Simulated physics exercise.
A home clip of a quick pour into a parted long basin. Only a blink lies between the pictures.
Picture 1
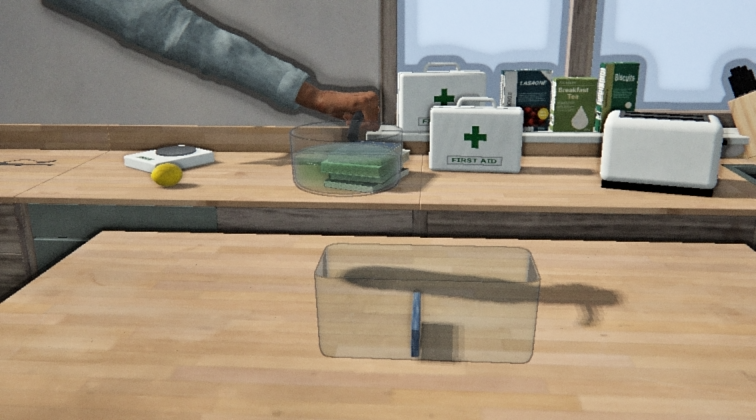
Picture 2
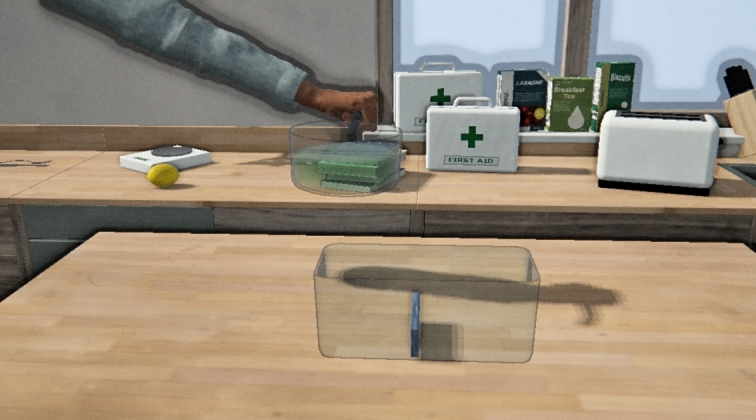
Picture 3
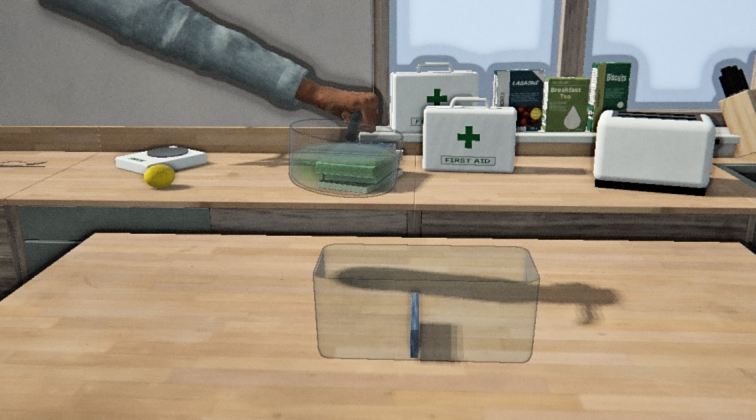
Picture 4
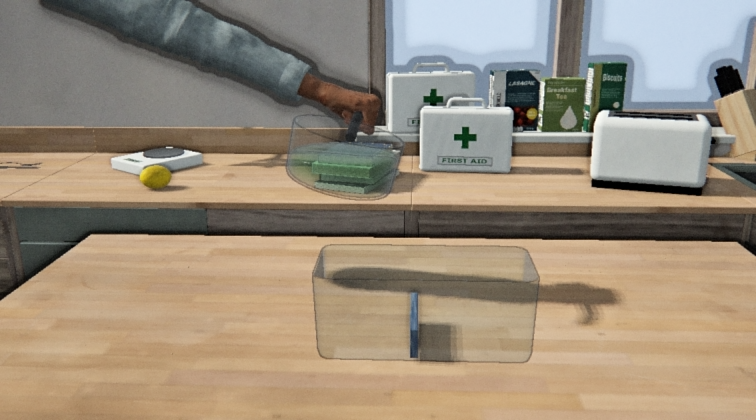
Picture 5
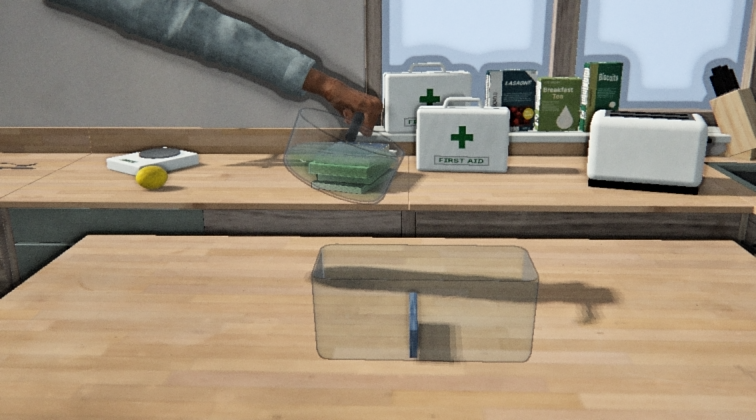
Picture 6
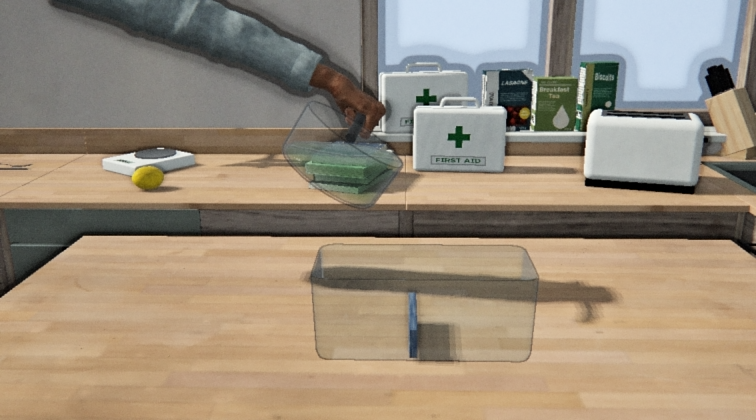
An arm in a grey-blue sleeve reaches from the upper left over a kitchen's back counter, seen from across a pale wooden table. Its hand is at a clear container of green contents, beside a yellow lemon, white first aid boxes and a white toaster, with a clear basin split by a blue divider in front. The container tilts steadily rightward while the background slides slightly left.
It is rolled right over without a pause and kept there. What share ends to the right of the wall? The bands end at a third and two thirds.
The share right of the wall is over two thirds.
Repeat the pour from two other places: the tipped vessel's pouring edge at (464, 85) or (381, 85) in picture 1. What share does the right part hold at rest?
The first gives 80 %, the second 60 %.
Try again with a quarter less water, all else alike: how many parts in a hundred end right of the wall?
Close to 70 per cent.
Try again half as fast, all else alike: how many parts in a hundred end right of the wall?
Some 80 per cent.
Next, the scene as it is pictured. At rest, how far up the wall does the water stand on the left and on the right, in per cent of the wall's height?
The left part 20 per cent, the right part 60.
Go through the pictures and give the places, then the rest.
Tilt 0°; pouring edge (402, 132); surface from (295, 153) to (400, 154); the long basin's rim runs from (321, 260) to (535, 265); the wall's top is at (416, 311), in the first frame.
Tilt 2°; pouring edge (402, 133); surface from (294, 152) to (399, 154), in the second frame.
Tilt 6°; pouring edge (402, 138); surface from (293, 151) to (398, 154), in the third frame.
Tilt 14°; pouring edge (404, 145); surface from (291, 150) to (399, 156), in the fourth frame.
Tilt 23°; pouring edge (404, 155); surface from (288, 149) to (400, 157), in the fifth frame.
Tilt 34°; pouring edge (402, 166); surface from (286, 145) to (403, 159), in the sixth frame.
A moment on, the tilt is 90° and 33 per cent is still to pour, 0 is left of the wall and 20 right of it.
Next, the tilt is 99° and 11 per cent is still to pour, 13 is left of the wall and 67 right of it.
Then the tilt is 99° and 2 per cent is still to pour, 20 is left of the wall and 74 right of it.
Later the tilt is 99° and 0 per cent is still to pour, 21 is left of the wall and 77 right of it.
Finally, 22 per cent lies left of the wall, 77 right of it and 1 outside.
